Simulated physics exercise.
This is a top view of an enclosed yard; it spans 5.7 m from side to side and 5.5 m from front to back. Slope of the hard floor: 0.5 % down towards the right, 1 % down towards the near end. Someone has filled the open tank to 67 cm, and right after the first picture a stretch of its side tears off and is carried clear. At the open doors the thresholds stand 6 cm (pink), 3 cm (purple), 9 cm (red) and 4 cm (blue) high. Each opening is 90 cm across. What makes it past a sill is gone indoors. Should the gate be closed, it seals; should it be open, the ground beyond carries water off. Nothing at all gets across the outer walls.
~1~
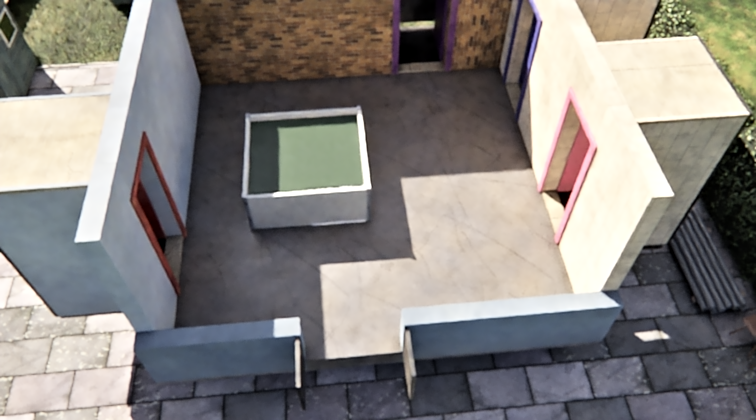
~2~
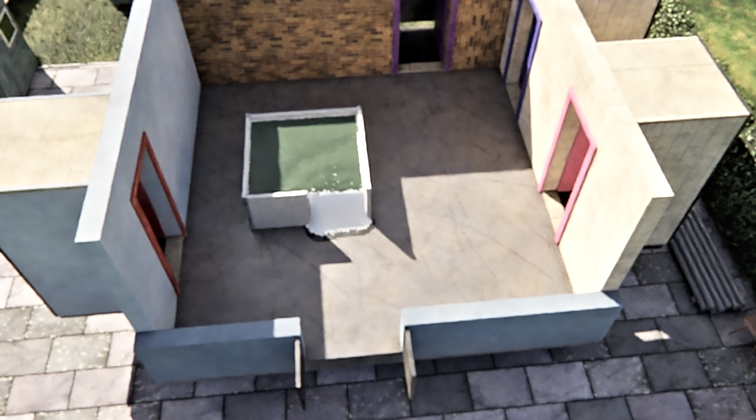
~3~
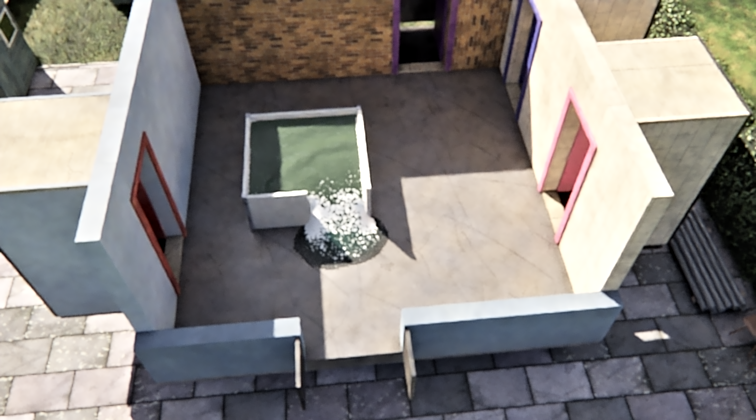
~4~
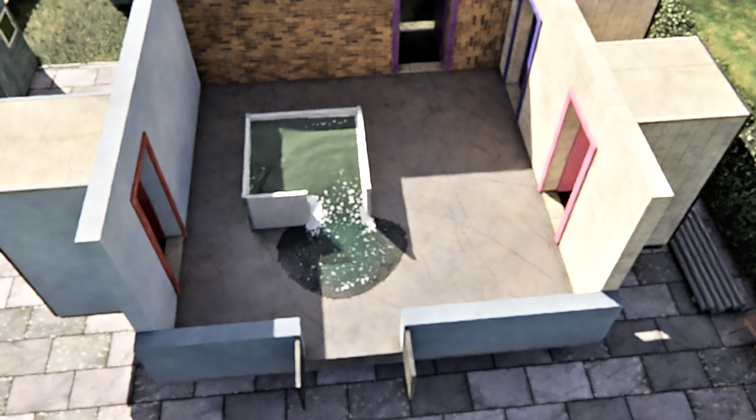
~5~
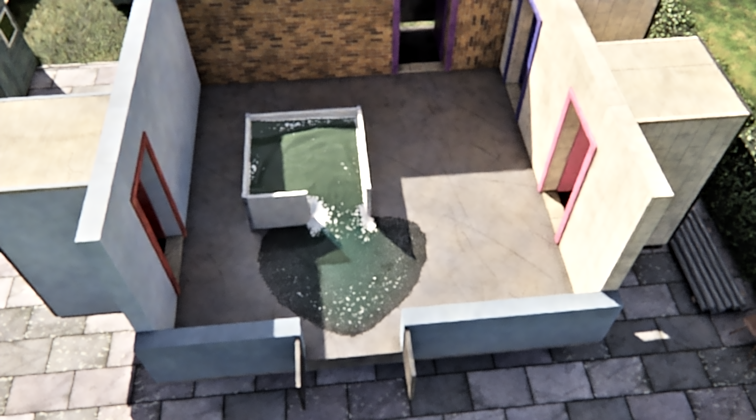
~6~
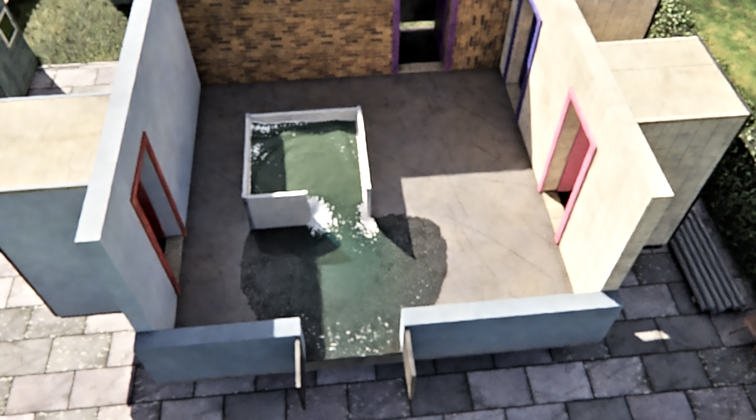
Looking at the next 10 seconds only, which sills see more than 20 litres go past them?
At the end, at the pink door the limit will not be outstripped; at the purple door the limit will not be outstripped; at the red door the limit will not be outstripped; at the blue door the limit will not be outstripped.
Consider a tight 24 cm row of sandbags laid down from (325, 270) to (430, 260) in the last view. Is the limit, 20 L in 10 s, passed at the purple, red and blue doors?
With that change: Purple stays within, red stays within, blue stays within.
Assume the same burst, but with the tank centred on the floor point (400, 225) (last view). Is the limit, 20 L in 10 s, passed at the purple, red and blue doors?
So the purple door tops the limit, the red door keeps within it and the blue door tops the limit.
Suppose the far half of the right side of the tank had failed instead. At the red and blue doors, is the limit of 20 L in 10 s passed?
Compared with the limit, red is lower and blue is higher.
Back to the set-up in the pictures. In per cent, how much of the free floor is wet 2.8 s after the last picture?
Close to 45 in a hundred.
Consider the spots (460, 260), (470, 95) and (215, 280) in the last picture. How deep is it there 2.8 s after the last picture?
Reading - approx. 1 / 0 / 4 cm.
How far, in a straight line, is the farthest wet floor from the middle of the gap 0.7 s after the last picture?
Roughly 3.2 m.
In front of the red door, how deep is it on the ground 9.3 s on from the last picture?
The depth comes to around 1.5 centimetres.
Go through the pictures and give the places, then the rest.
The first frame shows still water, 67 cm deep, in the open tank at (306, 154).
In the second frame, the front is at (311, 229), 0.5 m from the gap at (338, 211); 0.2 m2 of floor is under water; 67 cm left at the back of the open tank.
In the third frame, the front is at (324, 264), 0.8 m from the gap at (338, 211); 0.7 m2 of floor is under water; 67 cm left at the back of the open tank.
In the fourth frame, the front is at (330, 292), 1.3 m from the gap at (338, 212); 1.7 m2 of floor is under water; 65 cm left at the back of the open tank.
In the fifth frame, water pours out at (338, 212) and has run 1.9 m, to a hidden place; typically 5 cm deep outside, 57 cm at the open tank's back.
In the sixth frame, the front is at a hidden place, 2.4 m from the gap at (338, 211); 4.6 m2 of floor is under water; 56 cm left at the back of the open tank.
Then, 0.7 s after the last picture water covers 25 % of the floor and is deepest (30 cm) near (350, 232); pink door not reached, purple door not reached, red door not reached, blue door not reached.
Then, 1.5 s after the last picture water covers 25 % of the floor and is deepest (35 cm) near (576, 320); pink door not reached, purple door not reached, red door not reached, blue door not reached.
Then, 2.8 s after the last picture water covers 45 % of the floor and is deepest (20 cm) near (564, 321); pink door 6 cm at the sill, 0 L in, purple door not reached, red door 4 cm at the sill, 0 L in, blue door not reached.
Then, 5.3 s after the last picture water covers 80 % of the floor and is deepest (12 cm) near (576, 320); pink door 5 cm at the sill, 0 L in, purple door 5 cm at the sill, 0 L in, red door 3 cm at the sill, 0 L in, blue door 2 cm at the sill, 0 L in.
Then, 9.3 s after the last picture water covers 95 % of the floor and is deepest (8 cm) near (576, 320); pink door 4 cm at the sill, 0 L in, purple door 3 cm at the sill, 6 L in, red door 1 cm at the sill, 0 L in, blue door 5 cm at the sill, 3 L in.
